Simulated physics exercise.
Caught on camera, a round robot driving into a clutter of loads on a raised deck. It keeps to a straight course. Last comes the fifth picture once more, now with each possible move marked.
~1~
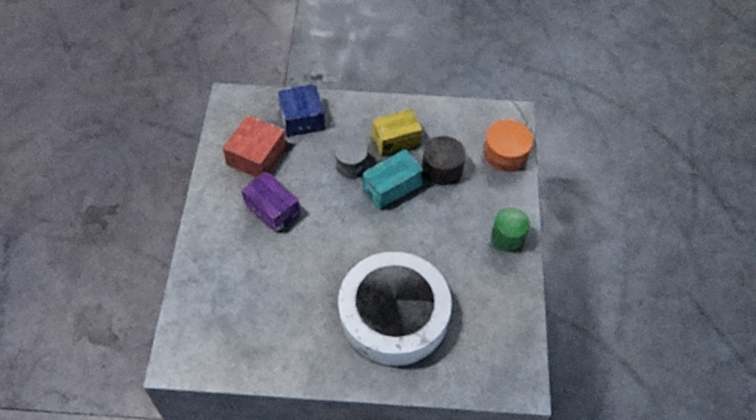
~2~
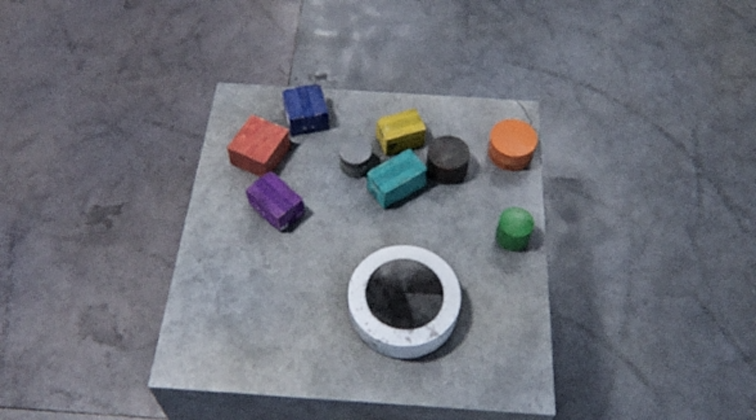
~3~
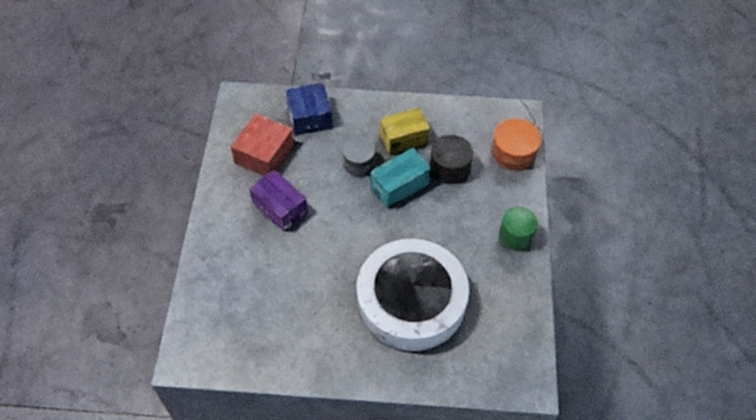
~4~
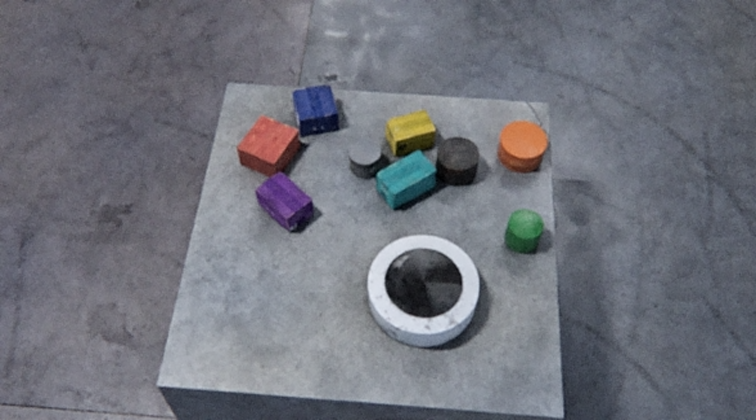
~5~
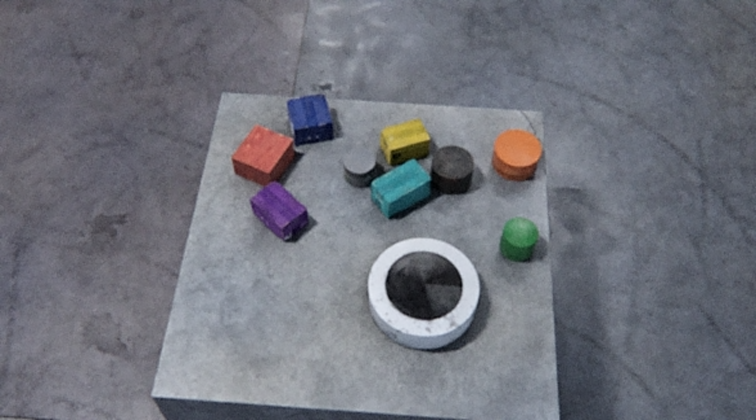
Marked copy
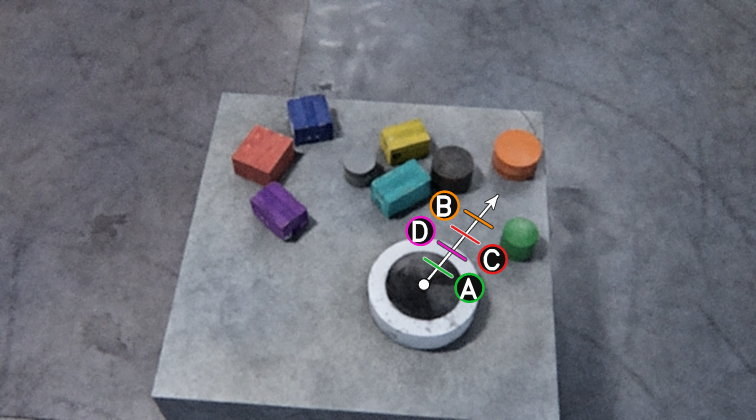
On a raised grey deck, a round white robot with a dark top crept a short way up and to the right in a straight line, while the colourful boxes and canisters around it stayed put.
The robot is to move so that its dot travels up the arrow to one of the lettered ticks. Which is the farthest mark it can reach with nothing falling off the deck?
No farther than B.
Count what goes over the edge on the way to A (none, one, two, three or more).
The count is none.
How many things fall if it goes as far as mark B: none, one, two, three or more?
By then, none.
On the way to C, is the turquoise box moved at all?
By then, no.
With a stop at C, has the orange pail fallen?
No.
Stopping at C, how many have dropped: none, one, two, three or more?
By then, none.
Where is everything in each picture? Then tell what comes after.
The first picture shows yellow box (397, 133); black canister (443, 161); purple parcel (271, 202).
The second picture shows robot (404, 300); red crate (259, 147).
The third picture shows robot (412, 293); green canister (518, 229).
The fourth picture shows robot (423, 289); turquoise box (406, 180).
The fifth picture shows robot (423, 292); yellow box (405, 142); black canister (452, 170); purple parcel (280, 211).
On the marked copy, A at (438, 267); B at (478, 219); C at (466, 235); D at (452, 251); the arrow from (424, 285) to (498, 196); the white dot at (424, 285).
Taking B. A third of the way, robot (444, 267); orange pail (516, 155); green canister (518, 240).
Two thirds of the way, robot (464, 243); green canister (532, 234); orange pail (516, 155).
When it is over, robot (476, 228); green canister (546, 229); orange pail (516, 155); nothing has fallen.
As for the rest, A is safe but short; C is safe but short; D is safe but short.
